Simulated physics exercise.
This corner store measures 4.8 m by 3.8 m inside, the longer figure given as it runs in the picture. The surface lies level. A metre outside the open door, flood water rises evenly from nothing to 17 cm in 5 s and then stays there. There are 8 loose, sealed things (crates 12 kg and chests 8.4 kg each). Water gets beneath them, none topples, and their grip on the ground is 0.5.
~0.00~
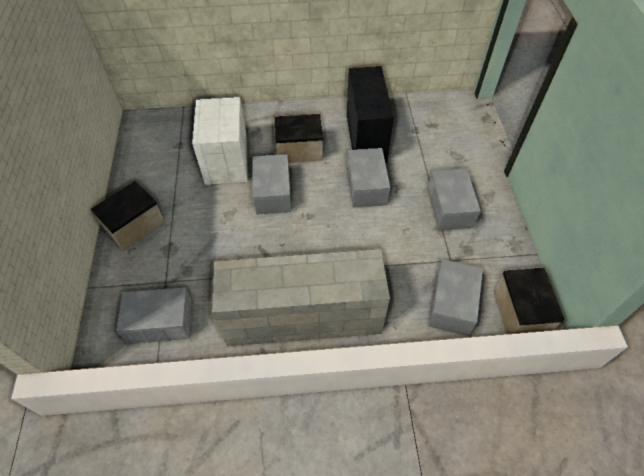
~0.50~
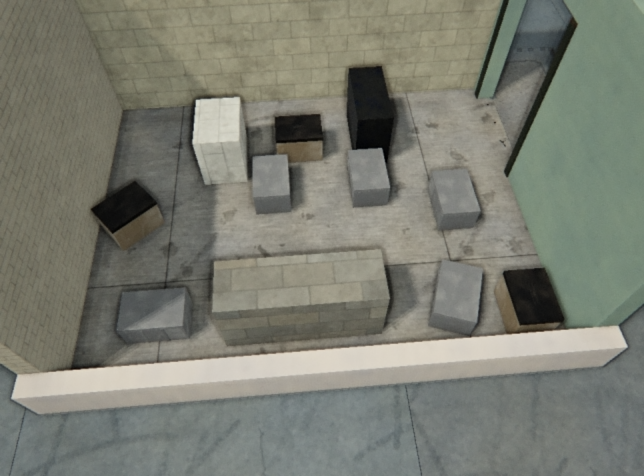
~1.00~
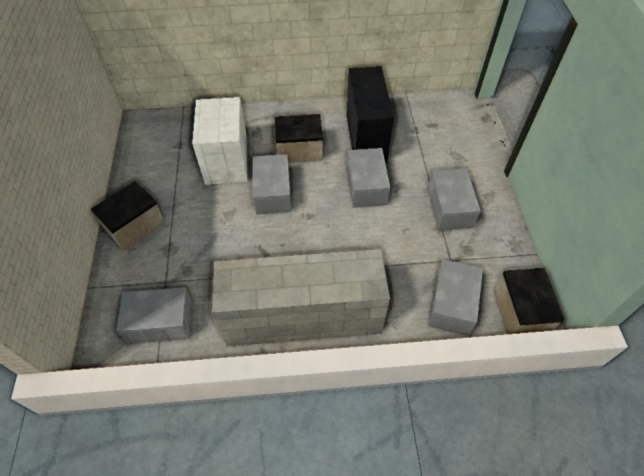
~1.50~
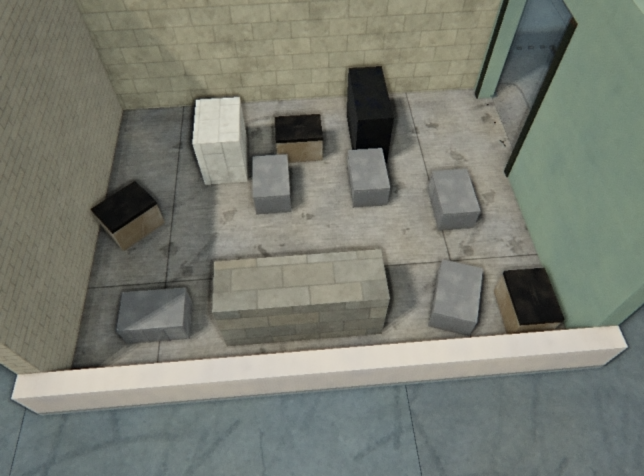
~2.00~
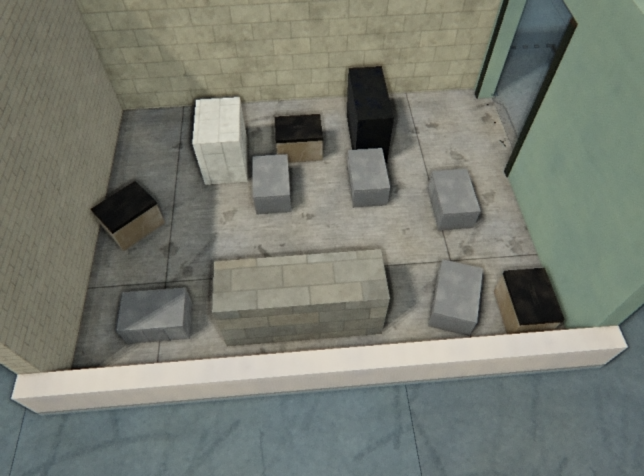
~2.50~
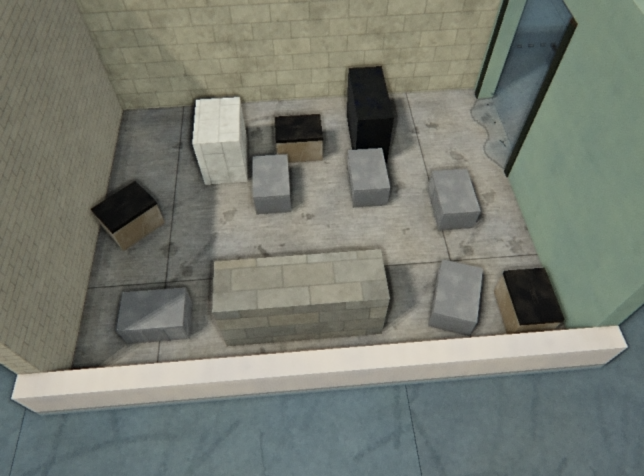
The footage shows a walled room with scattered boxes and blocks, seen from above, as bluish water covers the ground outside and then barely edges in at the open doorway at upper right, while the objects stay still.
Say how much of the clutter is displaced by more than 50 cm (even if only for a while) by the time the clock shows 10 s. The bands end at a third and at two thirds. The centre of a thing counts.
Share: Under a third.
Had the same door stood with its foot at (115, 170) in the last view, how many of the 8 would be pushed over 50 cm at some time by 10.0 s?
Then 1.
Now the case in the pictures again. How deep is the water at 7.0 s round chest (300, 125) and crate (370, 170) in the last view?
About 2 and 3 cm.
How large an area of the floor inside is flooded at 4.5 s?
Roughly 2.5 m2.
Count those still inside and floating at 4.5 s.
At that moment 0.
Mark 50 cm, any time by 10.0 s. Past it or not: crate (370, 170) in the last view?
It is more.
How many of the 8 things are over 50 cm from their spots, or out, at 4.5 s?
I count 0.
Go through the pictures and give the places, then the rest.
In the first frame, a crate at (369, 169) rests on the ground; a crate at (271, 175) rests on the ground; water covers 0.0 m2; 0 of 8 have shifted.
In the second frame, a crate at (369, 169), on the bottom; a crate at (271, 175), on the bottom; water covers 0.0 m2; 0 of 8 have shifted.
In the third frame, a crate at (369, 169) rests on the ground; a crate at (271, 175), on the bottom; water covers 0.0 m2; 0 of 8 have shifted.
In the fourth frame, a crate at (369, 169), on the bottom; a crate at (271, 175) rests on the ground; 0.0 m2 under water; 0 of 8 have shifted.
In the fifth frame, a crate at (369, 169) rests on the ground; a crate at (271, 175), on the bottom; 0.0 m2 under water; 0 of 8 have shifted.
In the sixth frame, a crate at (369, 169), on the bottom; a crate at (271, 175), on the bottom; water covers 0.1 m2; 0 of 8 have shifted.
After 3.5 s 0 of 8 are over 50 cm from their spots; 0 afloat.
After 4.5 s 0 of 8 are over 50 cm from their spots; 0 afloat.
After 7.0 s 1 of 8 are over 50 cm from their spots; 0 afloat.
After 10.0 s 2 of 8 are over 50 cm from their spots, and 2 have been at some point; 3 afloat.
